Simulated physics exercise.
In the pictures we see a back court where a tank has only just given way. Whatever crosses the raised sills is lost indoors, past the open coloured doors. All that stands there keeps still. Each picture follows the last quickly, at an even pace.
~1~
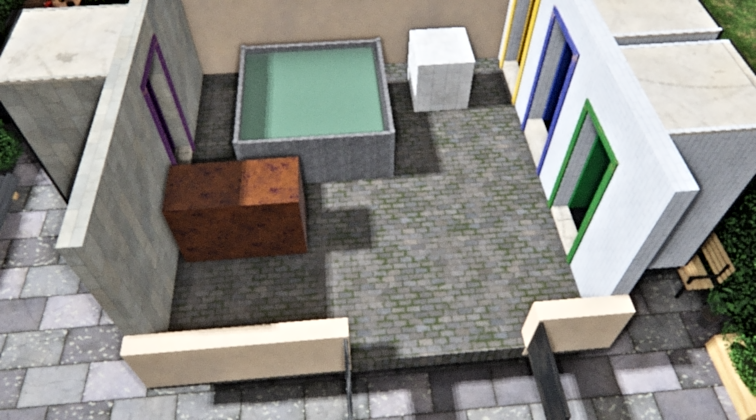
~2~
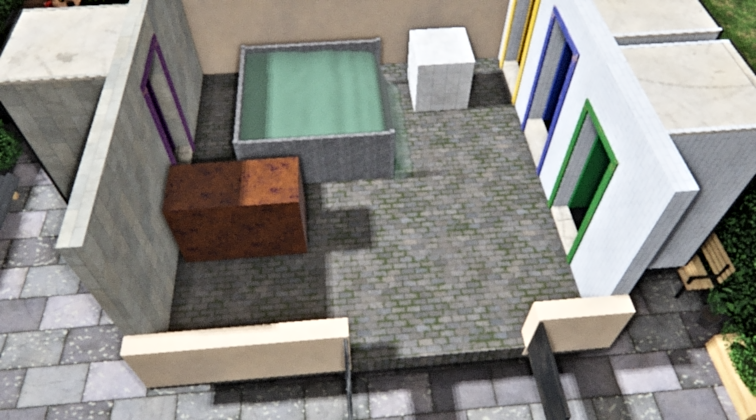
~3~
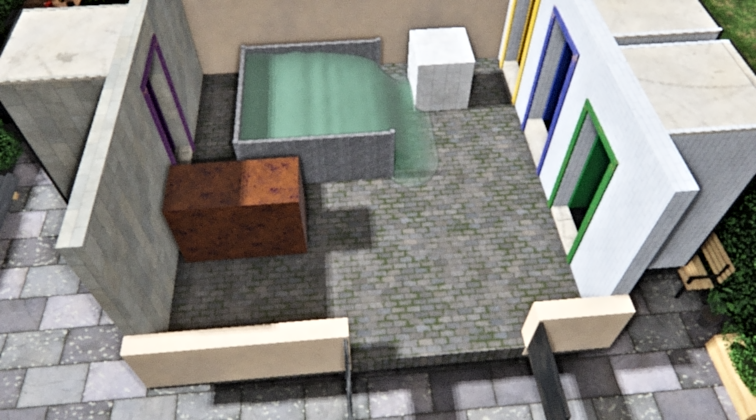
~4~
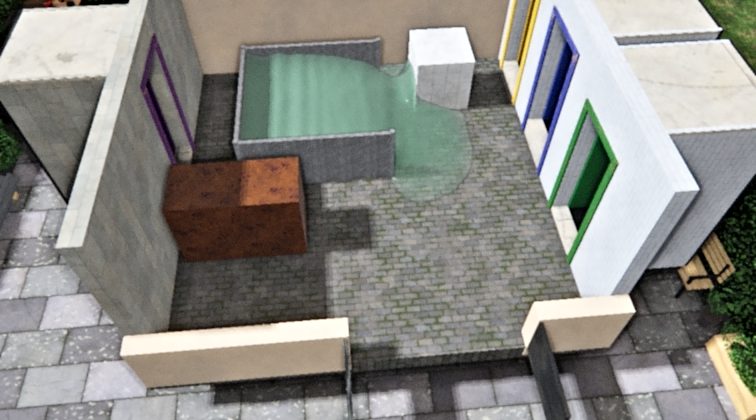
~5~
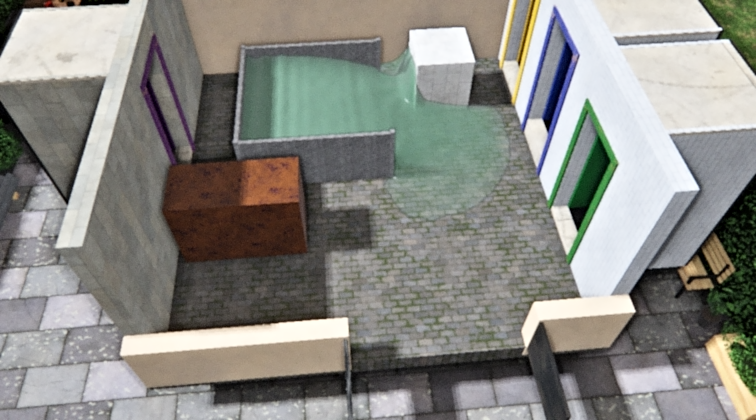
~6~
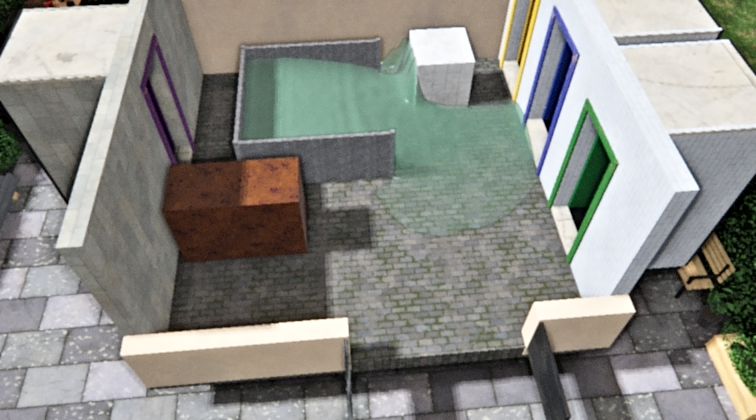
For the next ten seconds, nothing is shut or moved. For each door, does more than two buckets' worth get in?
At the end, the green door exceeds two buckets, the blue door exceeds two buckets, the yellow door exceeds two buckets, the purple door does not exceed two buckets.
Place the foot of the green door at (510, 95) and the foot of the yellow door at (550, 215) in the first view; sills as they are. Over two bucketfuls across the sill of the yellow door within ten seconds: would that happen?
Yellow door: Goes past it.
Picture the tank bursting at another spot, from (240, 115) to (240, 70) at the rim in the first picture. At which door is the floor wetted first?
The purple-painted one.
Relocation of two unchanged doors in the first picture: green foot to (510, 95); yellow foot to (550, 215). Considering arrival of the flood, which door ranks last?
The purple door comes last.
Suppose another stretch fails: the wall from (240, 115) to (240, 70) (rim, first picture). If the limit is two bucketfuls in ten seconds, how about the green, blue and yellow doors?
Here's how it turns out: The green door surpasses the limit, the blue door fails to reach the limit, and the yellow door surpasses the limit.
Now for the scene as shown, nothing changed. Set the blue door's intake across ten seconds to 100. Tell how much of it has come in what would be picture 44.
Some 100 in a hundred.
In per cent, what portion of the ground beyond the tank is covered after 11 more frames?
About 50 per cent.
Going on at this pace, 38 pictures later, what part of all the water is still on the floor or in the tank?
Around 70 parts in a hundred.
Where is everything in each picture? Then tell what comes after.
In the first picture, the water tank at (313, 91) is whole and still.
In the second picture, water pours out at (383, 111) and has run to a hidden place.
In the third picture, water pours out at (383, 115) and has run to (400, 77).
In the fourth picture, the front is at a hidden place, out from the gap at (383, 116).
In the fifth picture, the front is at (476, 201), out from the gap at (383, 117).
In the sixth picture, the front is at (535, 173), out from the gap at (383, 118).
A moment on, water covers 40 % of the floor; the green door under two buckets in, the blue door over two buckets in, the yellow door wet at the sill, nothing in, the purple door not reached.
Next, water covers 50 % of the floor; the green door over two buckets in, the blue door far over two buckets in, the yellow door over two buckets in, the purple door not reached.
Then, water covers 75 % of the floor; the green door far over two buckets in, the blue door far over two buckets in, the yellow door far over two buckets in, the purple door wet at the sill, nothing in.
Later, water covers 95 % of the floor; the green door far over two buckets in, the blue door far over two buckets in, the yellow door far over two buckets in, the purple door wet at the sill, nothing in.
In the end, water covers 100 % of the floor; the green door far over two buckets in, the blue door far over two buckets in, the yellow door far over two buckets in, the purple door wet at the sill, nothing in.
